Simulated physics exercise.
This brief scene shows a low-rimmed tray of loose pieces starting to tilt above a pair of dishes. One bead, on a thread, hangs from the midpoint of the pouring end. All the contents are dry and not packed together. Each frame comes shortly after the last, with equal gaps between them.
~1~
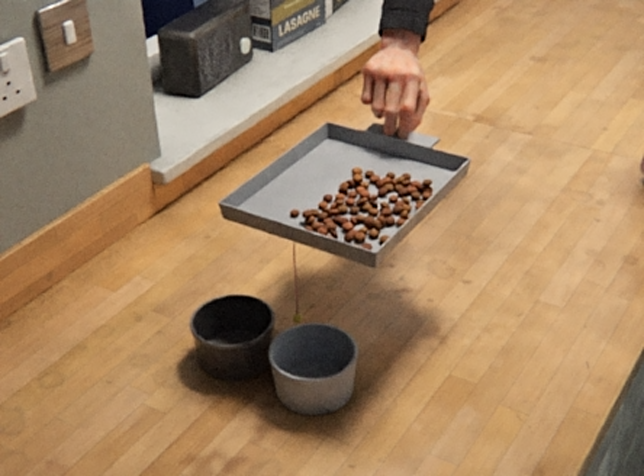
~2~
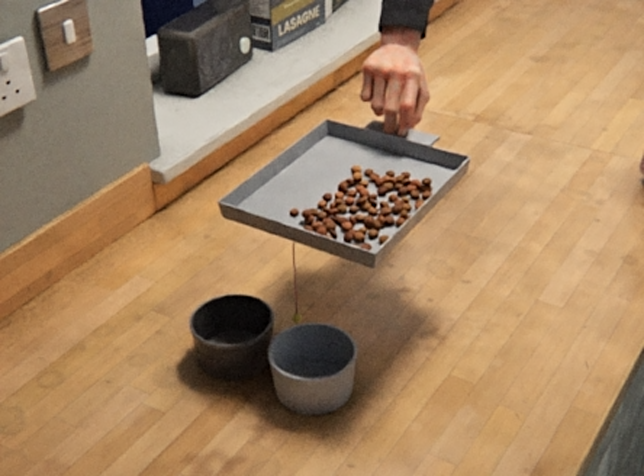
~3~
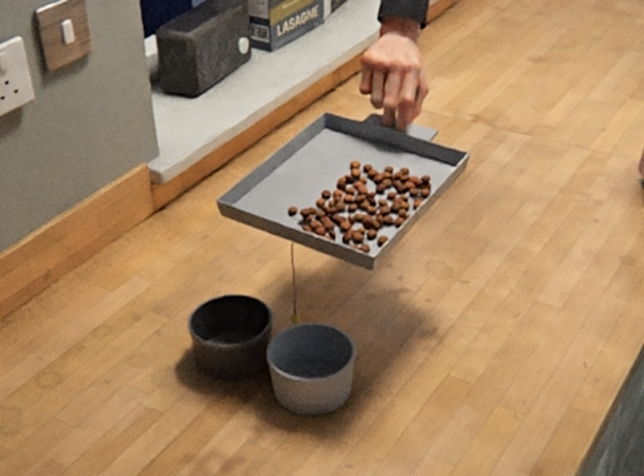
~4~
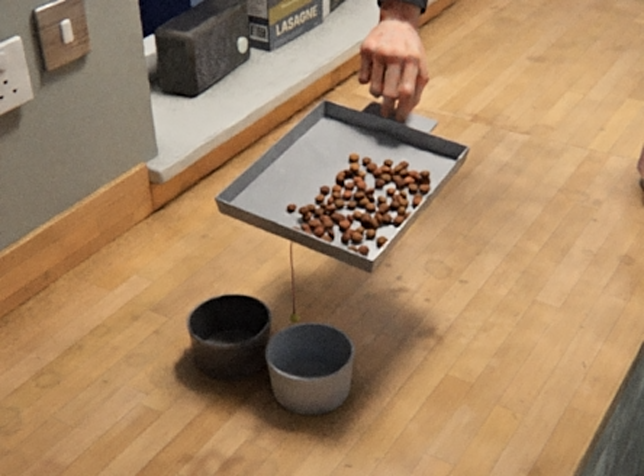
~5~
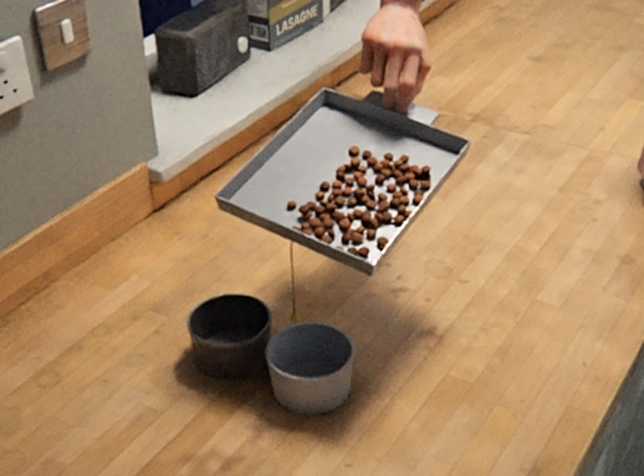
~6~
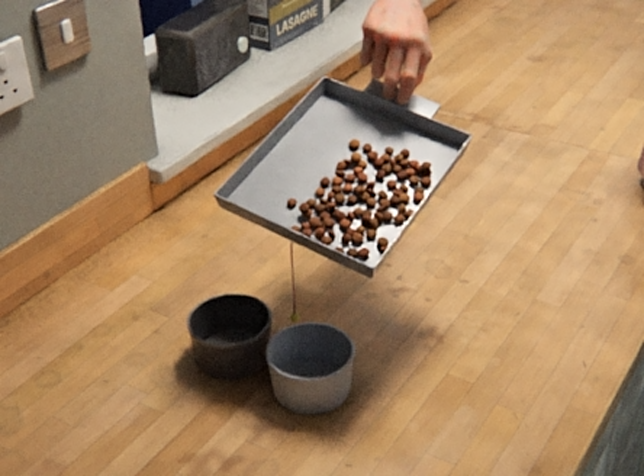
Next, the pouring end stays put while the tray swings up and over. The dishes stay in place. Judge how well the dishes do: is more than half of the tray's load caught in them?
No: Catch falls short of half.
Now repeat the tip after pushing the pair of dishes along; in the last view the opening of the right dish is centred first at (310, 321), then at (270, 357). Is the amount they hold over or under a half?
Placing 1: A minority of it. Placing 2: A minority of it.
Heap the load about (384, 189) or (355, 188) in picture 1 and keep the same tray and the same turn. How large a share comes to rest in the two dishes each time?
Close to 10 per cent, followed by close to 20 per cent.
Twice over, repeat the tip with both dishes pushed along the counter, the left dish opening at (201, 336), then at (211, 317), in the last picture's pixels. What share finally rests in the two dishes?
Close to 0 in a hundred, then close to 0 in a hundred.
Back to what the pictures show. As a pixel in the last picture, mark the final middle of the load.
The centre comes to rest near (362, 400).
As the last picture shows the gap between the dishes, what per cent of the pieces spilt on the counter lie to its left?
Left share: Close to 0 %.
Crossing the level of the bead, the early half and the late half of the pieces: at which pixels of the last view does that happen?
The leading part at (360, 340), the rest of it at (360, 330).
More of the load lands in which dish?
Note: Fuller is the one placed right.
Shortly afterwards, tray tipped steeply; the whole lot on the tray.
Next, tray tipped right over; near two thirds on the tray; only a few in the right dish; a little outside both; near a quarter in the air.
Some moments later, tray tipped past a quarter turn; near a quarter in the right dish; the bulk outside both.
In the end, tray tipped past a quarter turn; near a quarter in the right dish; none at all in the left dish; the bulk outside both.
